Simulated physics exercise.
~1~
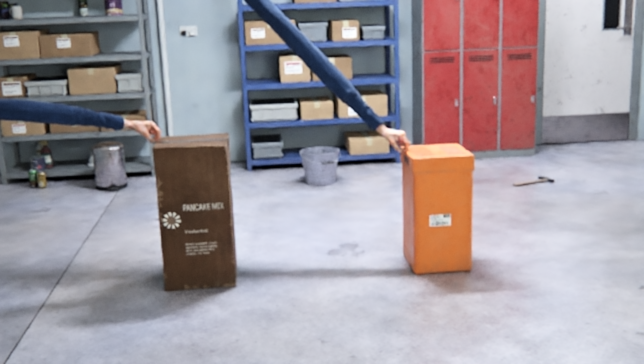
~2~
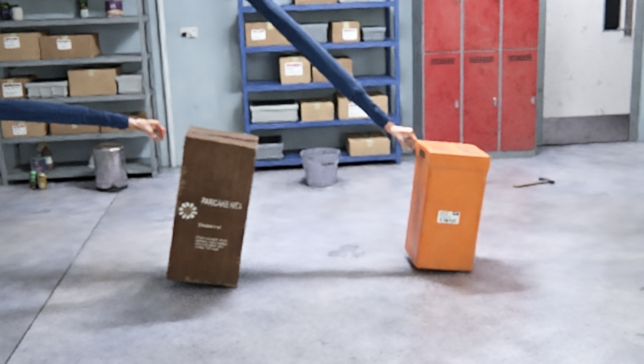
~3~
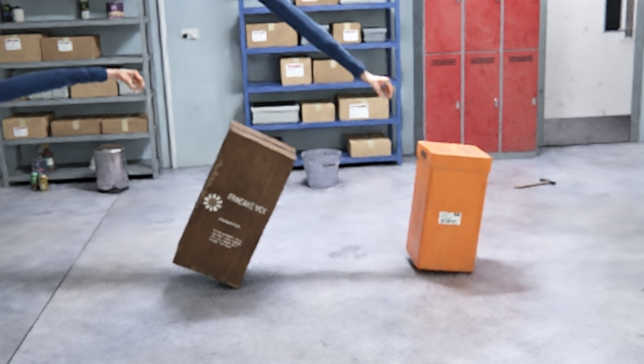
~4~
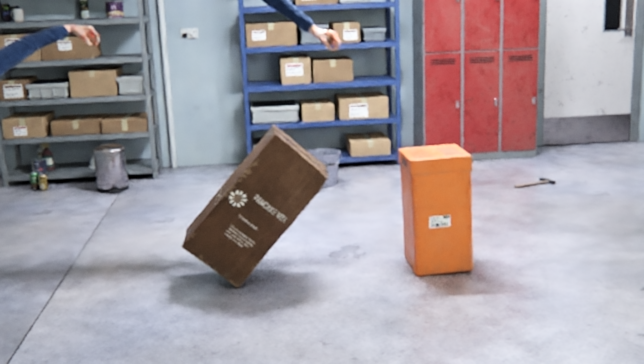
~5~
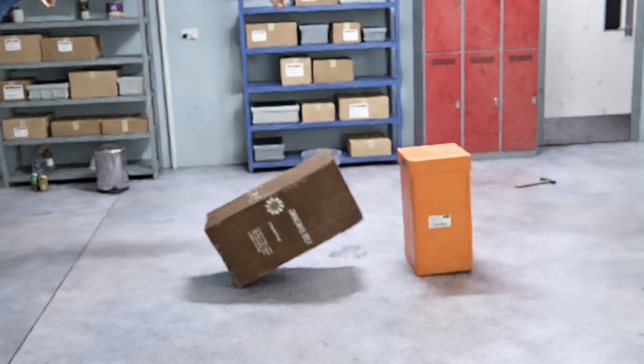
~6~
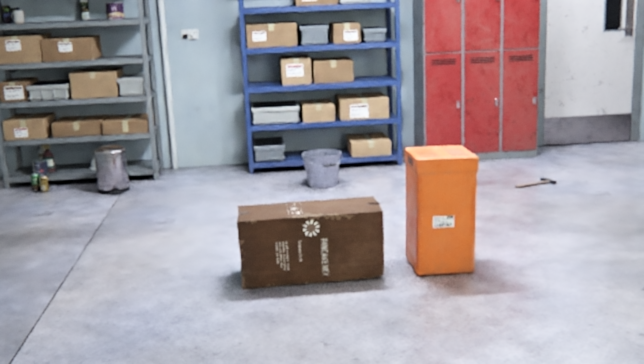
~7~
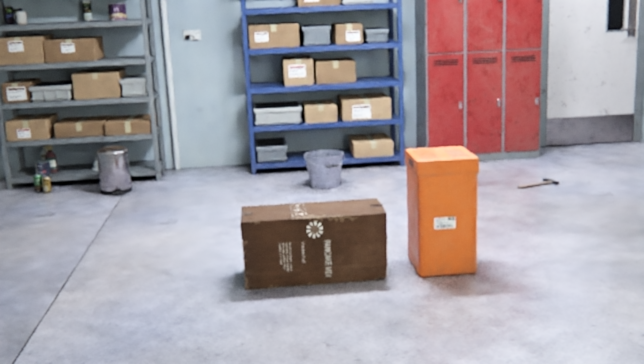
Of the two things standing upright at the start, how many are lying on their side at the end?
One of them is lying on its side, the brown box. The orange tote is standing upright on its base.
To begin with, a tall brown box and an orange tote stand upright on a grey workshop floor, with a blue-sleeved arm reaching to the top of each. Both begin to lean to the right, and the hand at the brown box lets go first. The other hand then releases the orange tote, and both arms draw away. The tote rocks back onto its base while the brown box keeps tipping further right. Finally the box drops onto its side and lies still just left of the upright tote.
